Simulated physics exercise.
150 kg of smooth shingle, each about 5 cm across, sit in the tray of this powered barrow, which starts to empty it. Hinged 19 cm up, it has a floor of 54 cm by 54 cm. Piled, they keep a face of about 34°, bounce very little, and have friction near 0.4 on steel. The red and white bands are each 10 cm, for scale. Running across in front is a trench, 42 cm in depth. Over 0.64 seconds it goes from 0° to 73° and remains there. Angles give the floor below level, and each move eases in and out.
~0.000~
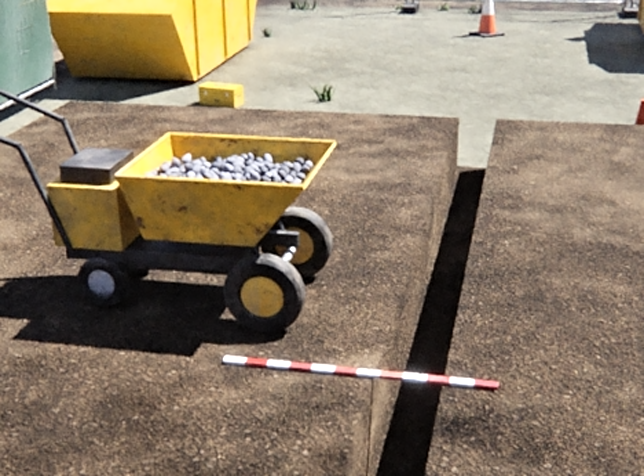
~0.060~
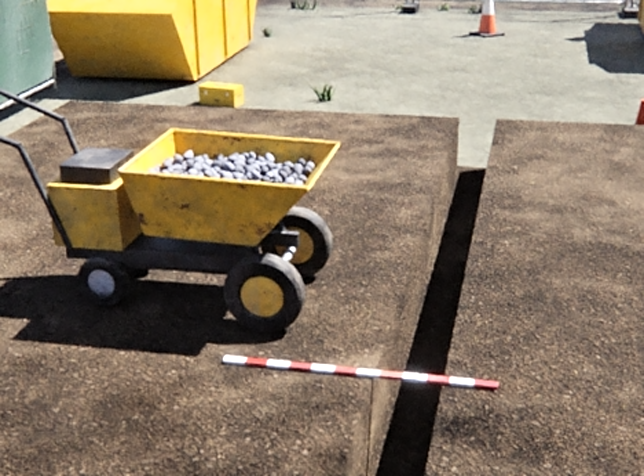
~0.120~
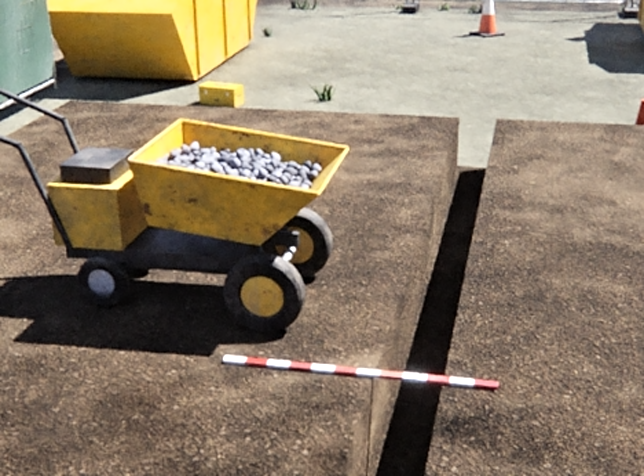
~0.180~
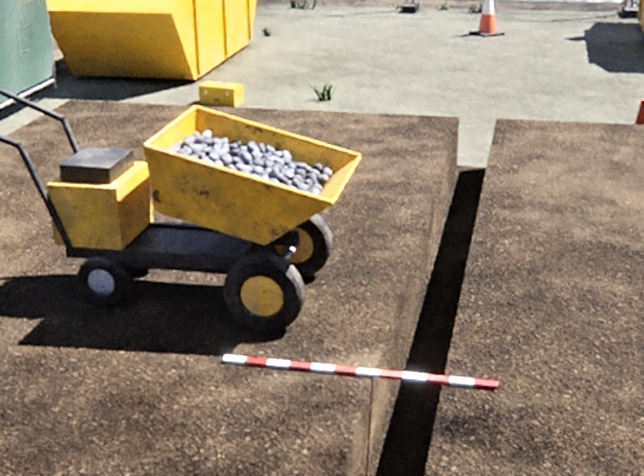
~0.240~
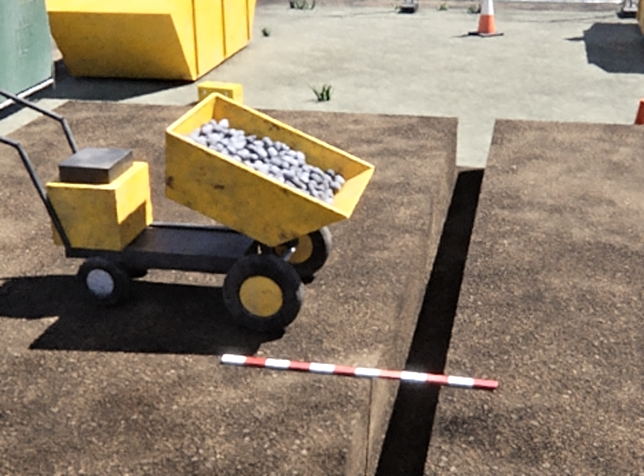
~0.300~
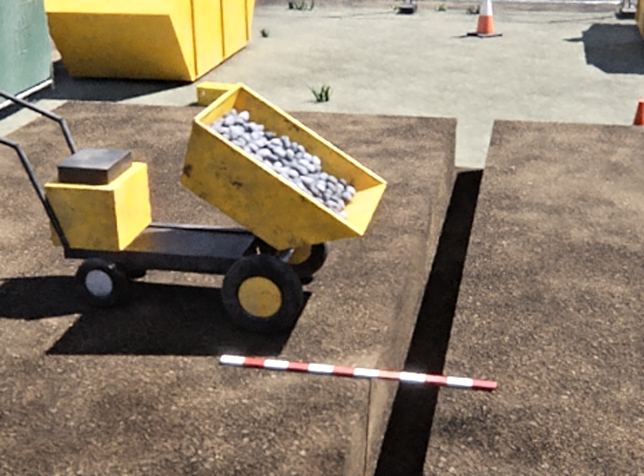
The yellow tray of a small powered barrow, loaded with grey stones, tilted slowly and then more steeply toward the right, its back end rising while the wheels stayed still beside a narrow trench.
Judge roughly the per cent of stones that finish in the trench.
An estimated 63 per cent finish in the trench.
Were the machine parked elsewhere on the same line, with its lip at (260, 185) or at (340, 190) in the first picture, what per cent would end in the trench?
Near 80 and near 20 percent.
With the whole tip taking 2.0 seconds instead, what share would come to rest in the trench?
Then roughly 85 percent.
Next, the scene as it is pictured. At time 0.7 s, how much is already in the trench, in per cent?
Some 25 per cent of the load by that point.
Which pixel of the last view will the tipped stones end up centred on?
Roughly at pixel (439, 368).
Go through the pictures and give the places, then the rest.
In the first picture, the tray is at 0°, its lip at (304, 187); the top of the load is at (254, 168).
In the second picture, the tray is at 2°, its lip at (308, 189); the top of the load is at (226, 166); the stones move at 0.4 m/s on average.
In the third picture, the tray is at 7°, its lip at (318, 194); the top of the load is at (191, 155); the stones move at 0.8 m/s on average.
In the fourth picture, the tray is at 14°, its lip at (332, 203); the top of the load is at (192, 143); the stones move at 1.2 m/s on average.
The fifth picture shows lip at (348, 217), floor tilted 23°, highest stones at (208, 130); the stones move at 1.4 m/s on average.
The sixth picture shows lip at (361, 235), floor tilted 33°, highest stones at (229, 121); the stones move at 1.5 m/s on average.
After 0.5 s the floor is at 62°; 100 % in the tray; the foremost stones are at (377, 261).
After 0.7 s the floor is at 73°; 69 % in the tray, 27 % in the trench, 4 % past the trench; the foremost stones are at (474, 314).
After 1.1 s the floor is at 73°; 10 % in the tray, 54 % in the trench, 37 % past the trench; the foremost stones are past the picture's edge.
After 3.0 s the floor is at 73°; 0 % in the tray, 63 % in the trench, 37 % past the trench; the foremost stones are past the picture's edge.
